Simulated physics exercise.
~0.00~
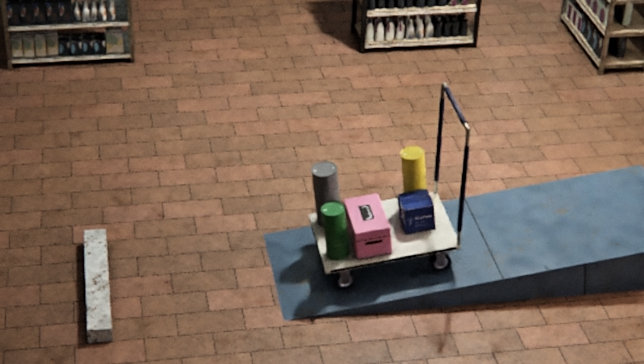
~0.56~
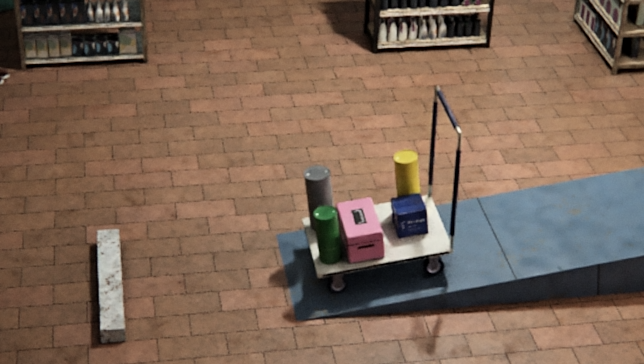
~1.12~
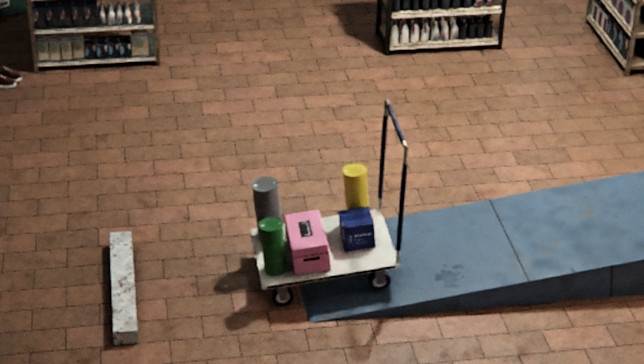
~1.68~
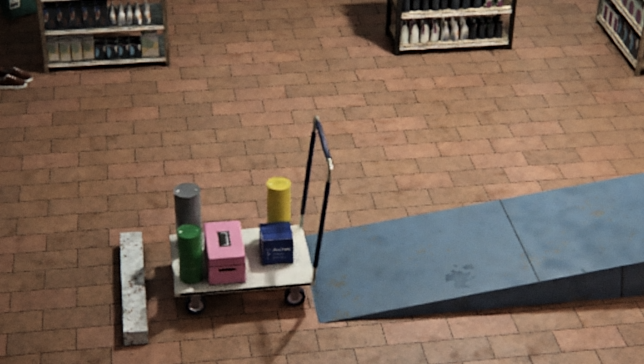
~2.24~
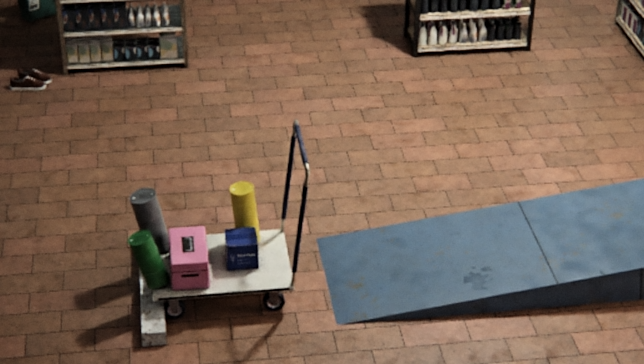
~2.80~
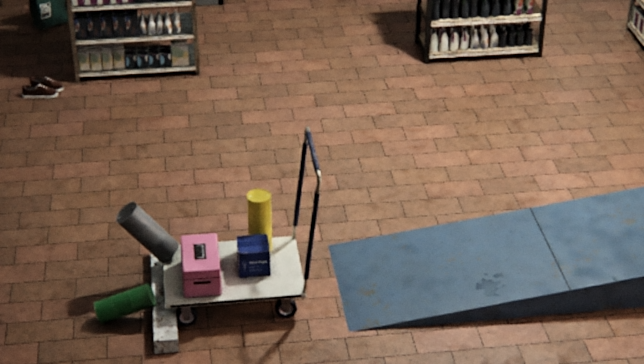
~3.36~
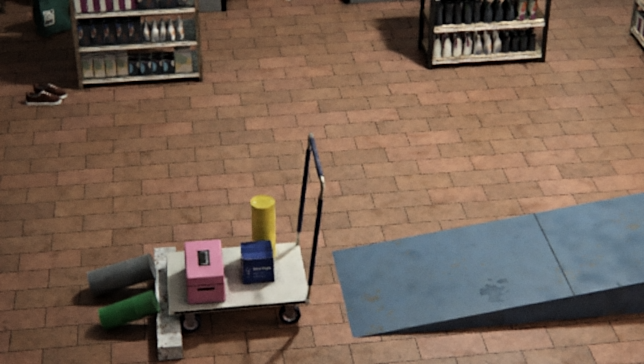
A blue ramp slopes down to the left across a brick-paved floor, seen from above, with shelves of bottle-like items along the top and a pale kerb block at left. A flat trolley with an upright handle stands near the ramp's foot, carrying grey and green canisters at left, a pink toolbox, a blue parcel and a yellow canister. It rolls left off the ramp, crosses the level floor and stops against the kerb. The green and grey canisters tip over the front edge and end lying on the floor beyond the kerb. The toolbox, parcel and upright yellow canister remain aboard.
